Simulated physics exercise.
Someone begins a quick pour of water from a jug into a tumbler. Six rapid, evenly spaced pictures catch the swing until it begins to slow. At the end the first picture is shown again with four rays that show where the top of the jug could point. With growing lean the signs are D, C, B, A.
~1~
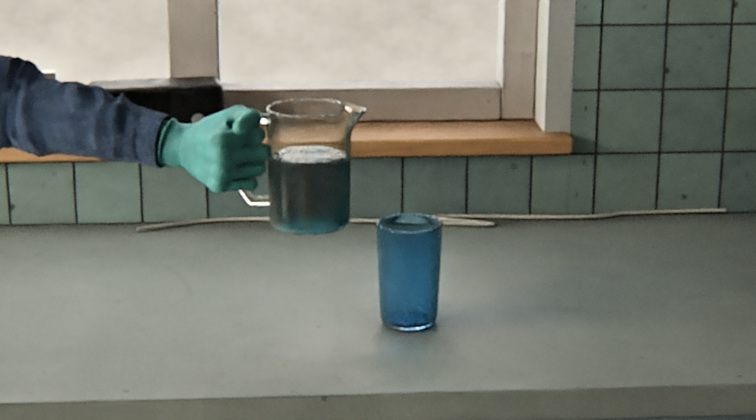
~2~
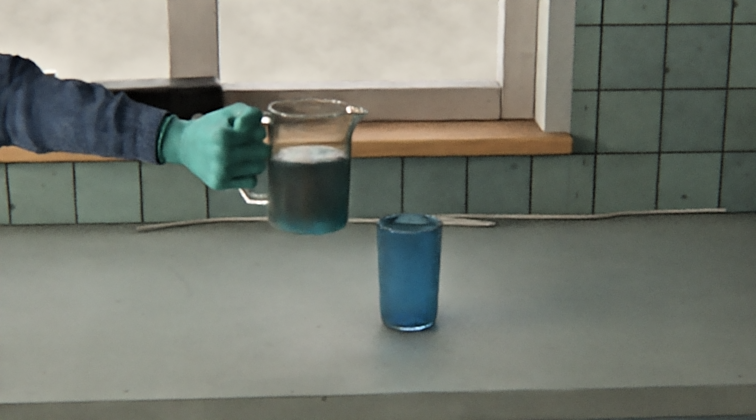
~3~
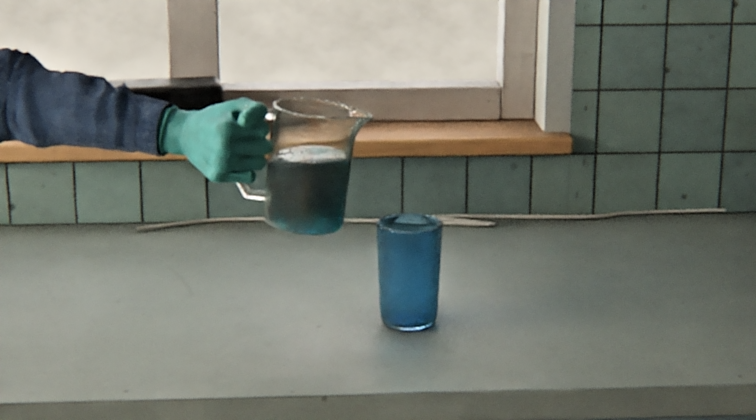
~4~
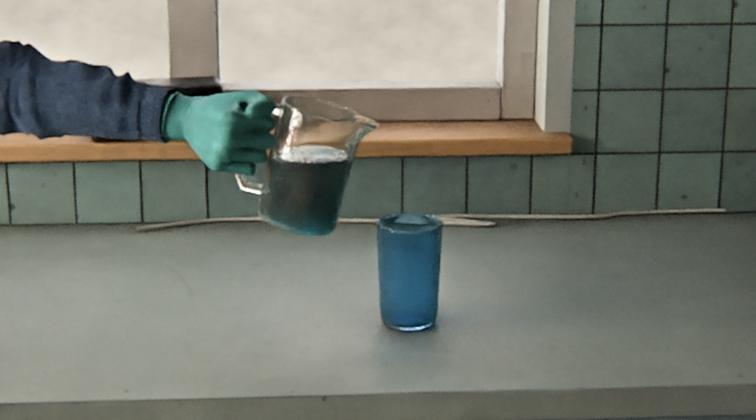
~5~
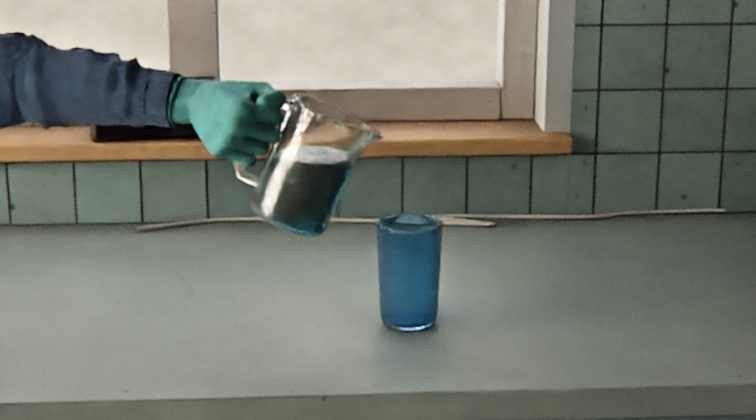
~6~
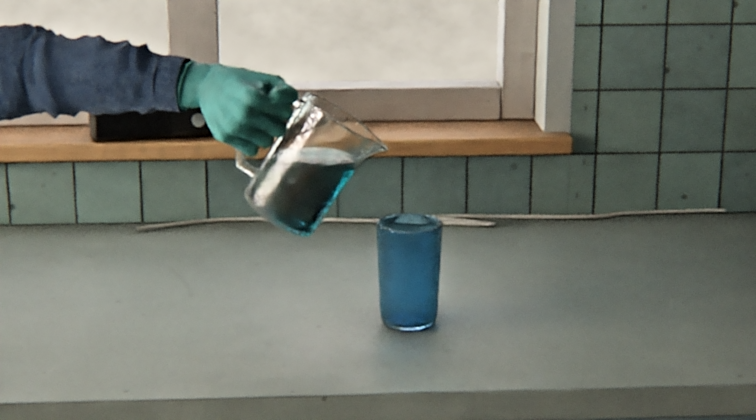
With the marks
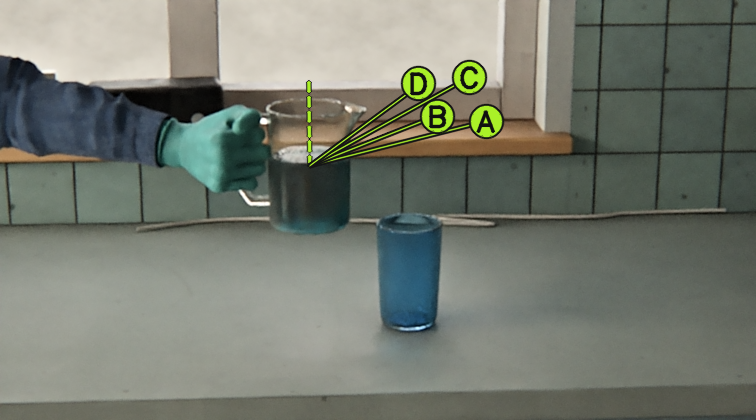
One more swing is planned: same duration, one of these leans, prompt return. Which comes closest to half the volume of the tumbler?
The answer is line A.
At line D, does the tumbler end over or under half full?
Under.
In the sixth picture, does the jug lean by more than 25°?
Yes.
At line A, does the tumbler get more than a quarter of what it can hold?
Yes.
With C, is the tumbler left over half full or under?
Under half.
On the marked copy, A at (469, 125); B at (421, 121); C at (454, 85); D at (405, 94).
With A, the tumbler ends with about 49 % of what it can hold.
With B, the tumbler ends with about 32 % of what it can hold.
With C, the tumbler ends with about 17 % of what it can hold.
With D, the tumbler ends with about 7 % of what it can hold.
